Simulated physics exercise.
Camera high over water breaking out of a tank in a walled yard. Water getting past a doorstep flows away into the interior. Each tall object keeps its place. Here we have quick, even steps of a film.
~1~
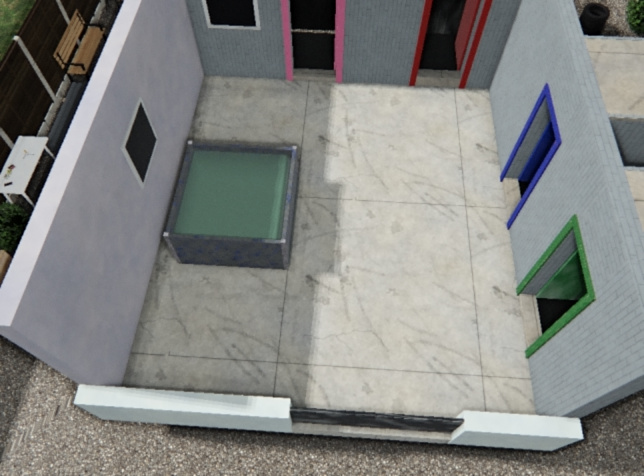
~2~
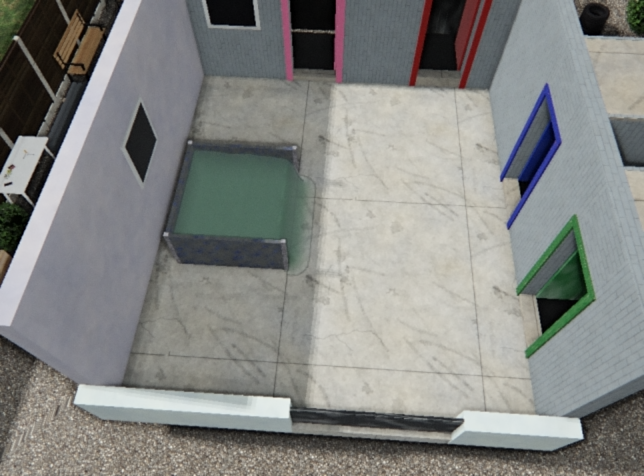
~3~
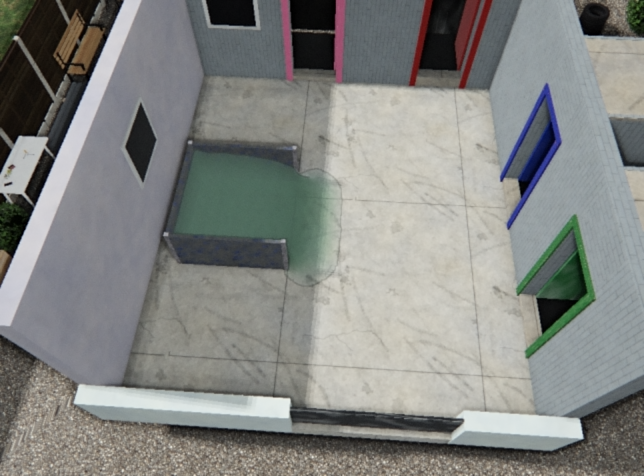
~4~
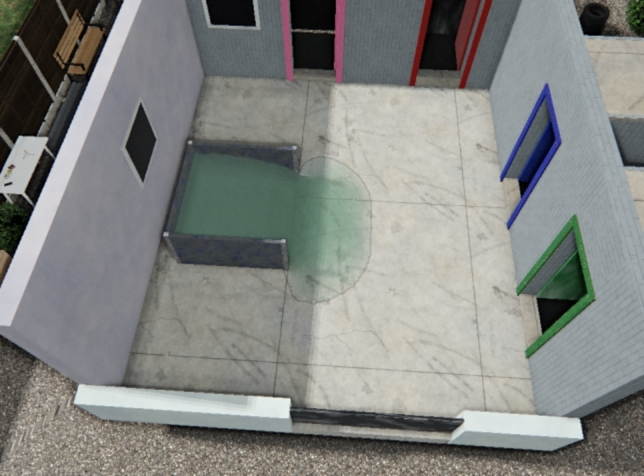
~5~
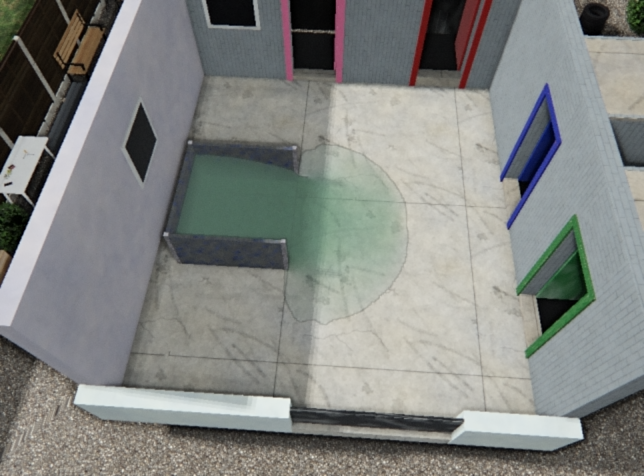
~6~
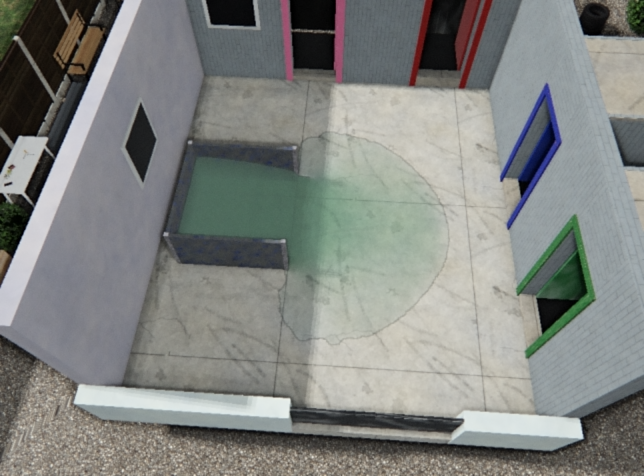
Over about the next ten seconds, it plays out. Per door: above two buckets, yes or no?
Red door no. Green door yes. Pink door no. Blue door yes.
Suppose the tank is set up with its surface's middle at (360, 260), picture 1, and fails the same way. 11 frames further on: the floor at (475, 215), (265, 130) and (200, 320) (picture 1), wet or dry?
One after the other: Under water, clear, free of water.
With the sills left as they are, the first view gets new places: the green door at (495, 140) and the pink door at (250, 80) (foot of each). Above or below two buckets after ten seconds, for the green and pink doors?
Green: Exceeds the limit. Pink: Falls short.
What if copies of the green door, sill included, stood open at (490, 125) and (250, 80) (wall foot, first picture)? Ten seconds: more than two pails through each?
Exceeds the limit; falls short.
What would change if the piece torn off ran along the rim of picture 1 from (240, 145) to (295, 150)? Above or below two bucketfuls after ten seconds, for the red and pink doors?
Briefly, the red one remains below the line and the pink one crosses the line.
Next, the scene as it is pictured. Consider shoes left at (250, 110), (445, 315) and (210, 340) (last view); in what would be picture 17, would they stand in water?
In that order the points end up high and dry, soaked and high and dry.
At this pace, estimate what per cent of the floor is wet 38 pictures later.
That works out to some 90 in a hundred.
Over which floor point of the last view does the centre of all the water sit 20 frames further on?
My reading is close to (408, 228).
A moment on, water covers 45 % of the floor; the red door not reached, the green door under two buckets in, the pink door not reached, the blue door under two buckets in.
Next, water covers 55 % of the floor; the red door wet at the sill, nothing in, the green door over two buckets in, the pink door not reached, the blue door far over two buckets in.
Then, water covers 55 % of the floor; the red door wet at the sill, nothing in, the green door far over two buckets in, the pink door not reached, the blue door far over two buckets in.
Later, water covers 90 % of the floor; the red door wet at the sill, nothing in, the green door far over two buckets in, the pink door wet at the sill, nothing in, the blue door far over two buckets in.
In the end, water covers 95 % of the floor; the red door wet at the sill, nothing in, the green door far over two buckets in, the pink door wet at the sill, nothing in, the blue door far over two buckets in.
